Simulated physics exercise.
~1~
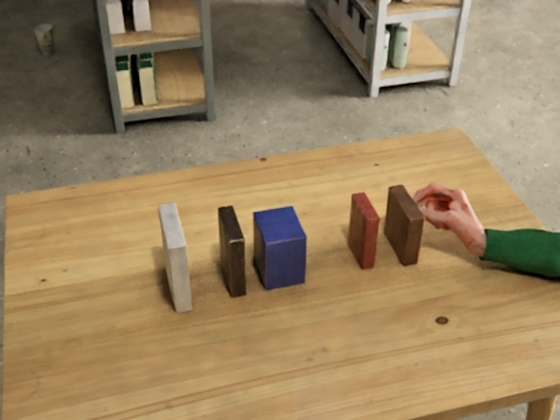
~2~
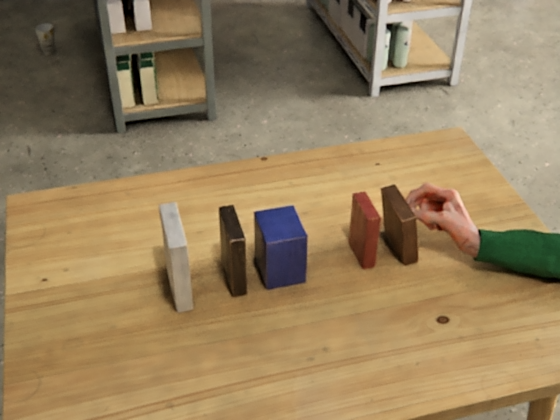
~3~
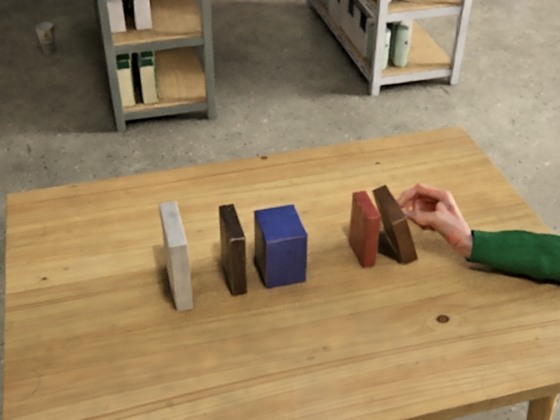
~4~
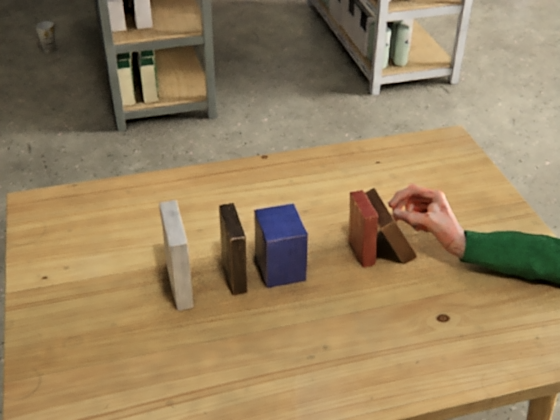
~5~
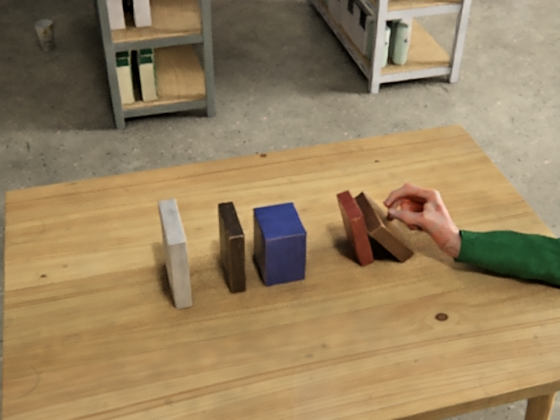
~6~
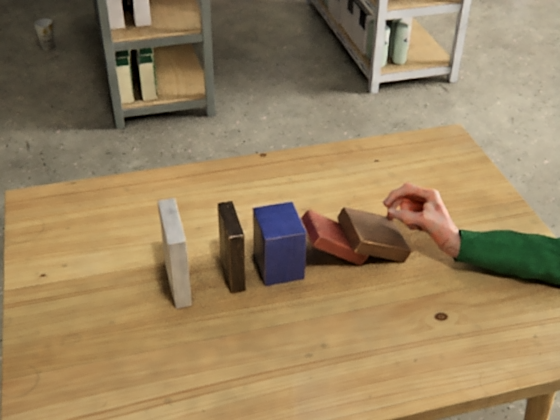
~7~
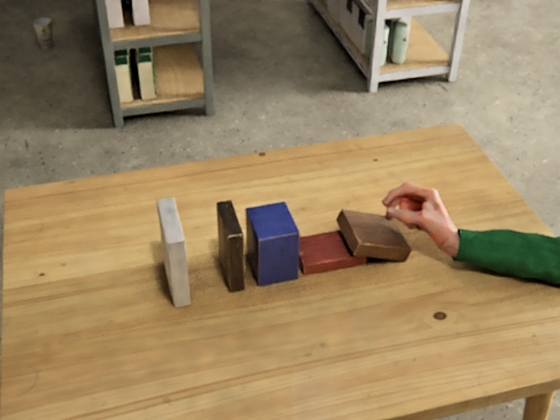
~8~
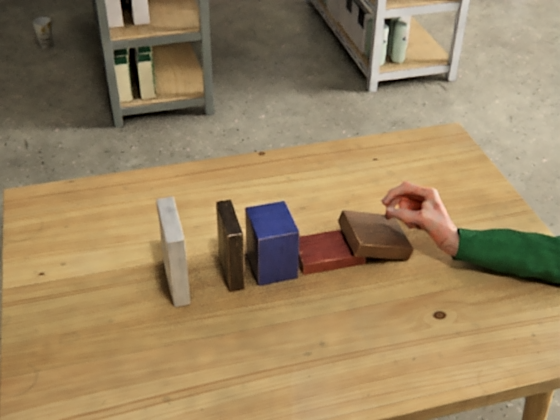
On a wooden table in a room with a concrete floor and shelves behind, a white board, a black block, a thick blue block, a red block and a brown block stand in a spaced row. A hand in a green sleeve, at the right, tips the brown block leftward until it leans against the red one. The red block tilts and falls left towards the blue block, and the brown block drops onto it. The red block settles flat beside the blue block, with the brown one resting slanted on top. The blue block, black block and white board remain upright.
